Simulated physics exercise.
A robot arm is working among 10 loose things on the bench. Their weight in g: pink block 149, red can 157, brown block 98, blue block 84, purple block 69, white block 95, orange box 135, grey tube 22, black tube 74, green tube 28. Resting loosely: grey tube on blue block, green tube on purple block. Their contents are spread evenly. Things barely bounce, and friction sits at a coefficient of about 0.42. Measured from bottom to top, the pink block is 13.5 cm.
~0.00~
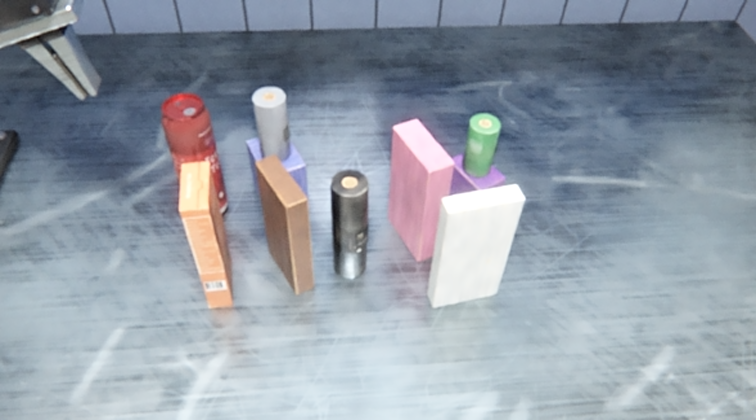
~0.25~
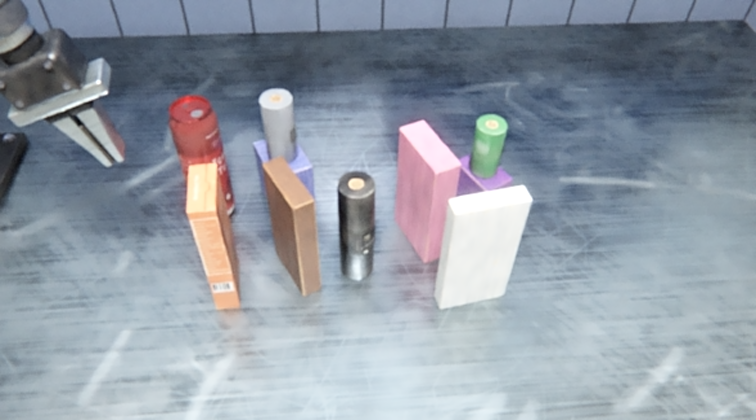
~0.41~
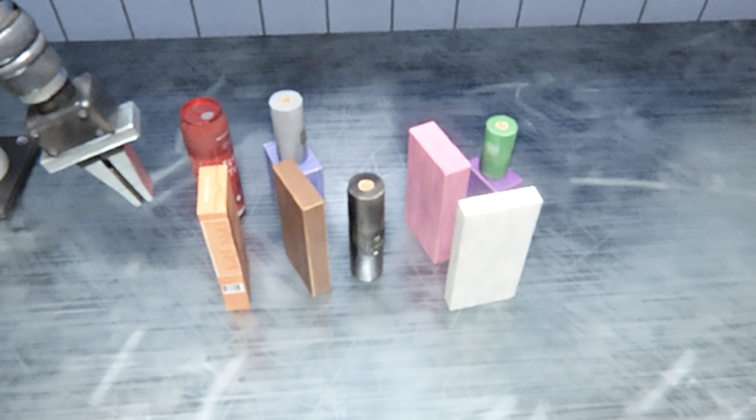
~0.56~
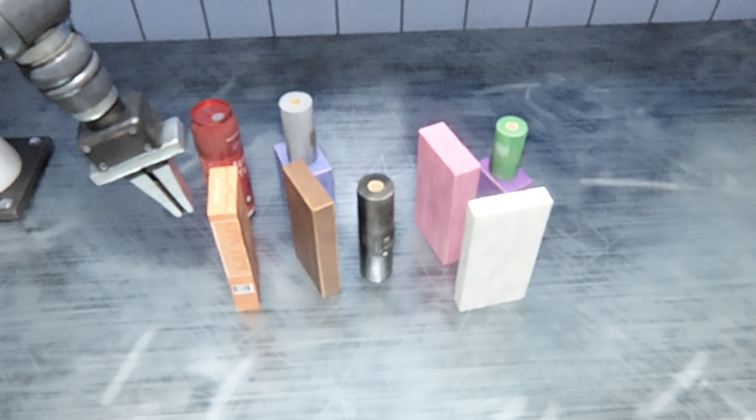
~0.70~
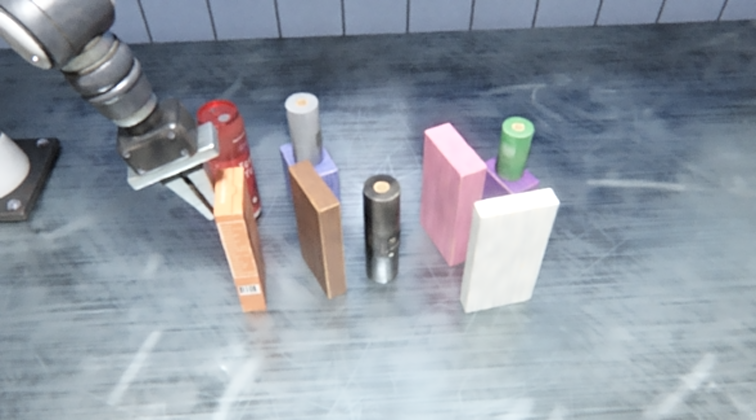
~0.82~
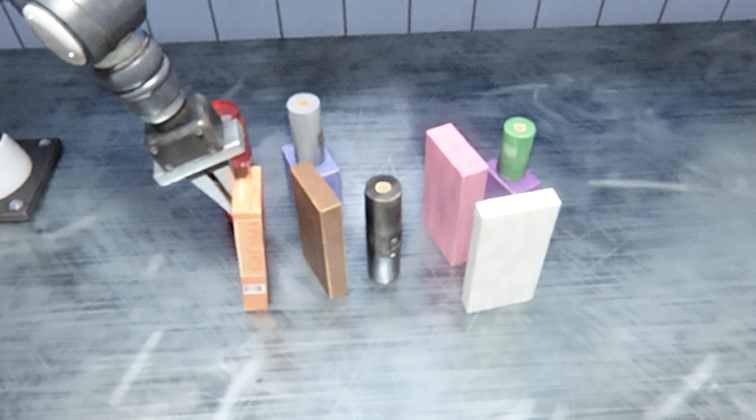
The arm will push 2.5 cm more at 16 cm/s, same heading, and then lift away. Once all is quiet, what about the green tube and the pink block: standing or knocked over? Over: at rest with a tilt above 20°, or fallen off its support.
At the end the green tube is tipped over and the pink block is tipped over.
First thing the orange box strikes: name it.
That would be the brown block.
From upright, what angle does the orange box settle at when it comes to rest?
About 70°.
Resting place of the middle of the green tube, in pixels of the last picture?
(503, 95), roughly.
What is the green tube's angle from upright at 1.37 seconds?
Tilt: Around 0°.
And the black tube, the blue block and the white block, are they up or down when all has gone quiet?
The black tube falls, the blue block stays on its base and the white block falls.
By 1.07 s, brown block and orange box touch at 0.97 s; tilt orange box 24°, brown block 7°.
By 1.37 s, black tube and brown block touch at 1.12 s; pink block and black tube touch at 1.26 s; tilt orange box 60°, brown block 54°, black tube 44°.
By 1.82 s, green tube and pink block touch at 1.38 s; purple block and pink block touch at 1.45 s; tilt green tube 90°, black tube 90°, orange box 68°.
In the end orange box, brown block, black tube, pink block, white block and green tube are over (lying or leaning past 20°); 4 still stand.
